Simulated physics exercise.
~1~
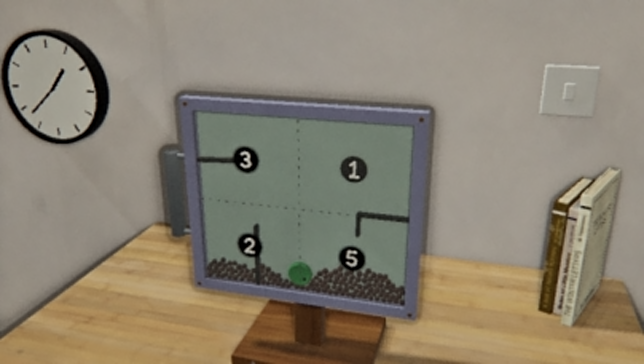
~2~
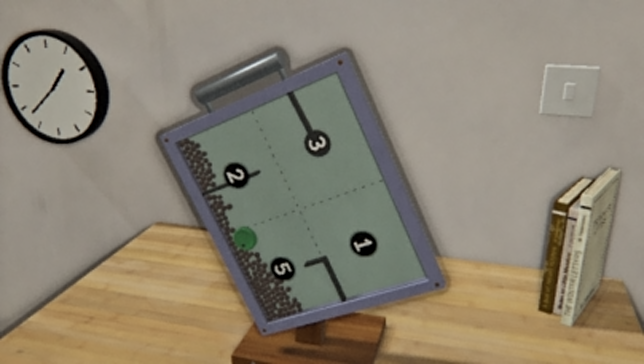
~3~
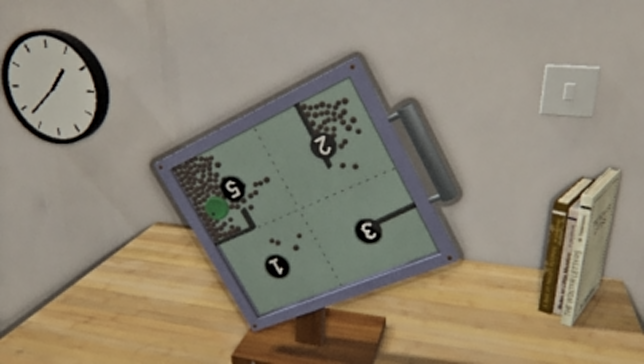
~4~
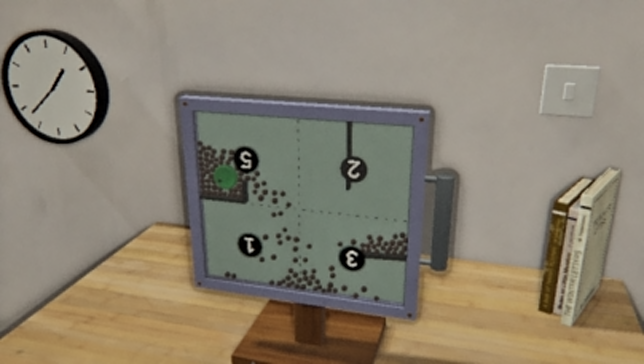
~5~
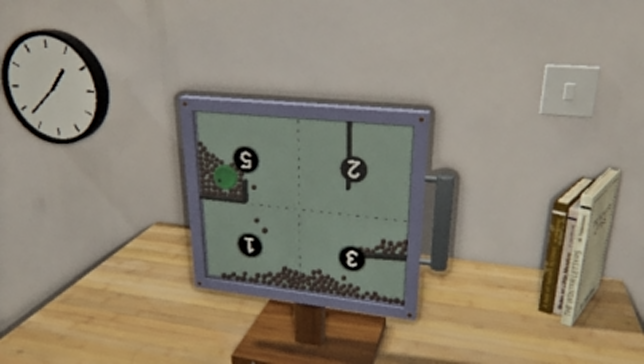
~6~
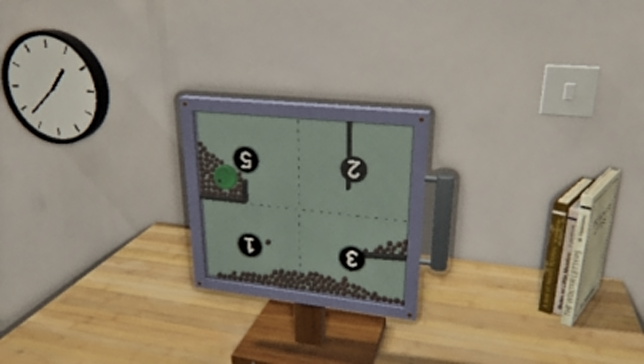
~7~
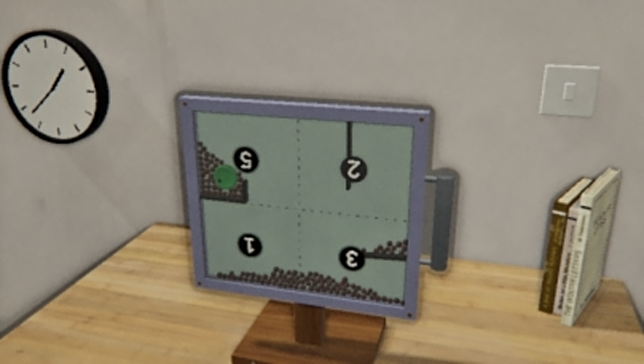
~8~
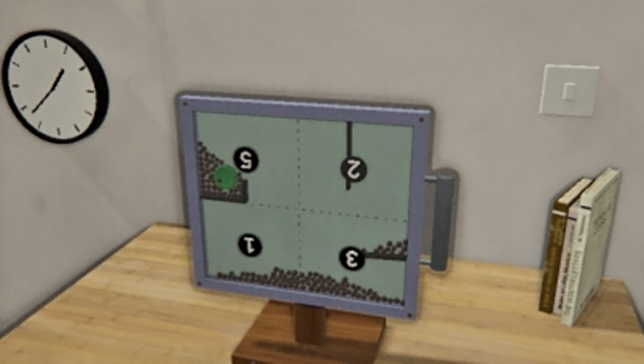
Clear-faced case turning upside down on a wooden counter, dark beads spilling to the bottom while others stay ledged with a green disc.
